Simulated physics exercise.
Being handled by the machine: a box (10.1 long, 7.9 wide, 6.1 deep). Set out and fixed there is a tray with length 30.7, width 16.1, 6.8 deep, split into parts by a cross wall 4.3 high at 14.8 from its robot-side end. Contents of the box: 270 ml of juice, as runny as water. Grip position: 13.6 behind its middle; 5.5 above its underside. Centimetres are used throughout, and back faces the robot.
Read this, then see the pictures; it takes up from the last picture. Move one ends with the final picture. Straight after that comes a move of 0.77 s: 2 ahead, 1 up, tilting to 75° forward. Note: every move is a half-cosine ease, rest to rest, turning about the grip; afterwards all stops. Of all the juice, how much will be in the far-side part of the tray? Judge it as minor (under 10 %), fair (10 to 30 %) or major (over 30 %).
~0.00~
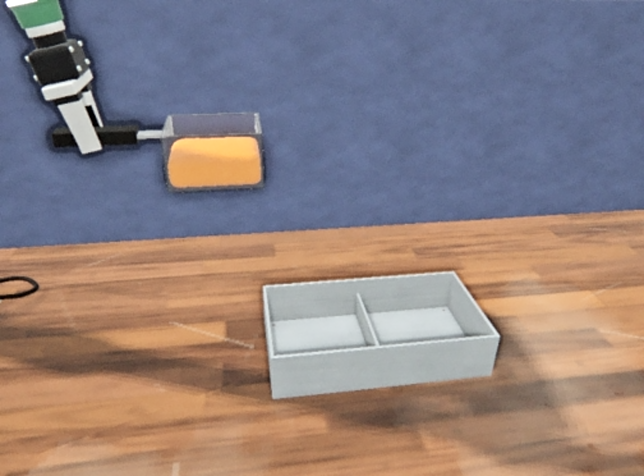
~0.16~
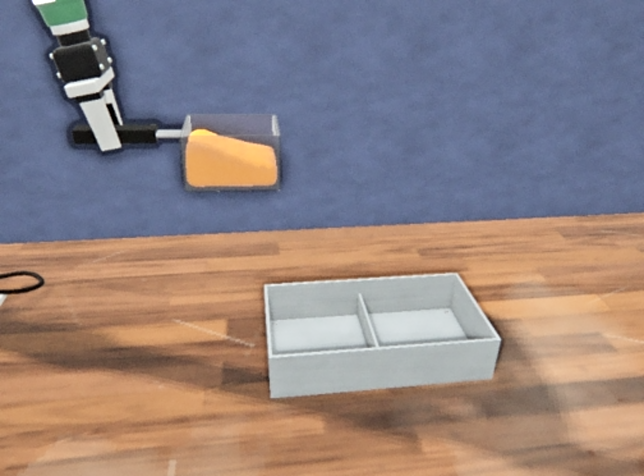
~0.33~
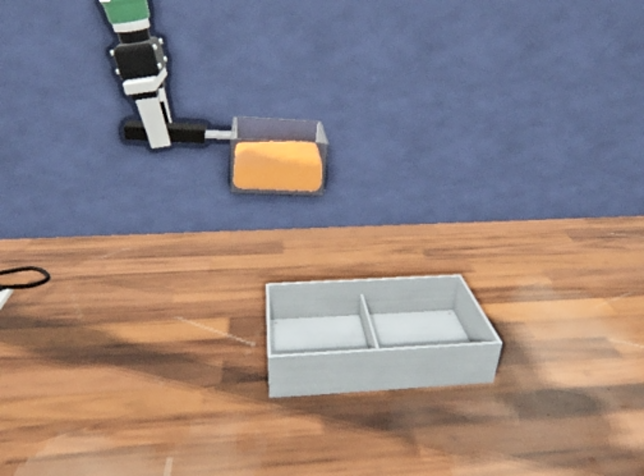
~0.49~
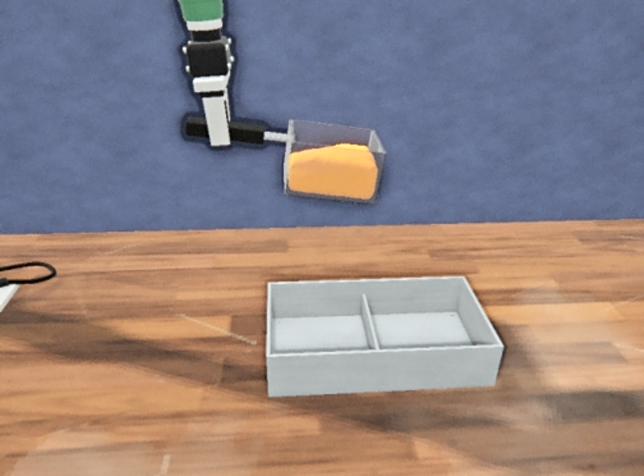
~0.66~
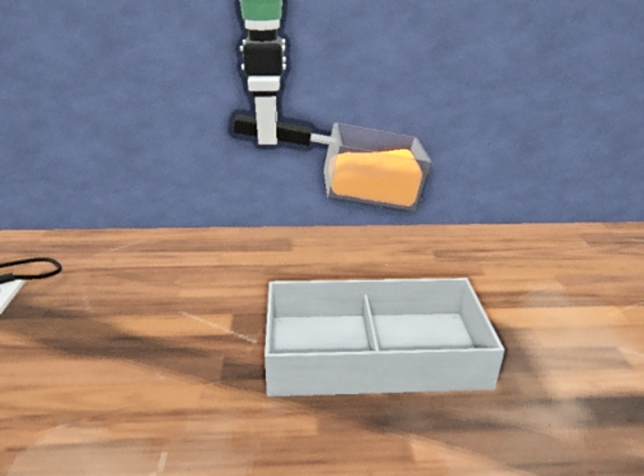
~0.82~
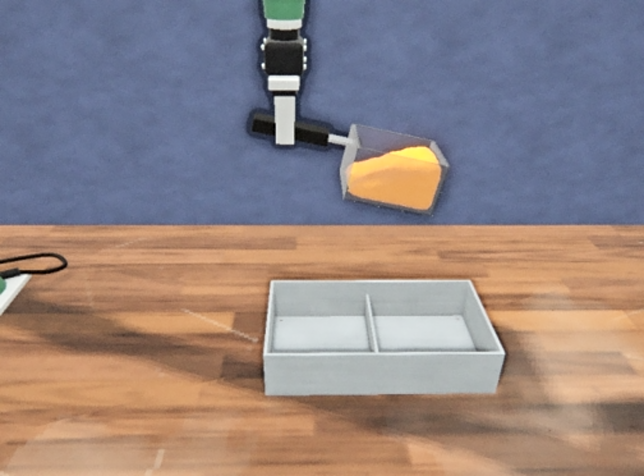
Major.
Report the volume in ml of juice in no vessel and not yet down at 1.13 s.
Roughly 0 ml.
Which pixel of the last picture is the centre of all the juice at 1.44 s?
(360, 274), about.
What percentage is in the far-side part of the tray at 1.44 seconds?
Around 30 %.
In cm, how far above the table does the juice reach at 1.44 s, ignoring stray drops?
It reaches up to about 21 cm above the table.
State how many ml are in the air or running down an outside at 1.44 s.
Roughly 35 ml.
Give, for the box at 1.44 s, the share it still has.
Around 60 percent is still there.
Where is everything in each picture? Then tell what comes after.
Box floor at (217, 173), level; upper third of the juice around (215, 151), from x 170 to 260, top at y 140; 270 ml in the box, in the first frame.
Box floor at (234, 174), tilted 1° forward; upper third of the juice around (212, 149), from x 185 to 275, top at y 130, in the second frame.
Box floor at (276, 178), tilted 4° forward; upper third of the juice around (276, 155), from x 235 to 320, top at y 140, in the third frame.
Box floor at (328, 183), tilted 8° forward; upper third of the juice around (340, 160), from x 290 to 375, top at y 145, in the fourth frame.
Box floor at (369, 187), tilted 11° forward; upper third of the juice around (379, 165), from x 330 to 420, top at y 150, in the fifth frame.
Box floor at (385, 190), tilted 12° forward; upper third of the juice around (411, 166), from x 345 to 440, top at y 150; 270 ml in the box, in the sixth frame.
By 1.13 s, tilted 34° forward, liquid up to 26 above the table; 270 ml in the box.
By 1.44 s, tilted 69° forward, liquid up to 21 above the table; 165 ml in the box, 75 ml in the far-side part, 35 ml in the air or running down outside.
By 1.79 s, tilted 75° forward, liquid up to 93 above the table; 130 ml in the far-side part, 80 ml in the box, 35 ml in the robot-side part, 5 ml on the table or floor, 25 ml in the air or running down outside.
By 2.59 s, tilted 75° forward, liquid up to 19 above the table; 150 ml in the far-side part, 55 ml in the robot-side part, 55 ml in the box, 10 ml on the table or floor.
Final state, 150 ml in the far-side part, 55 ml in the robot-side part, 55 ml in the box, 15 ml on the table or floor. That is 55 % in the far-side part of the tray.
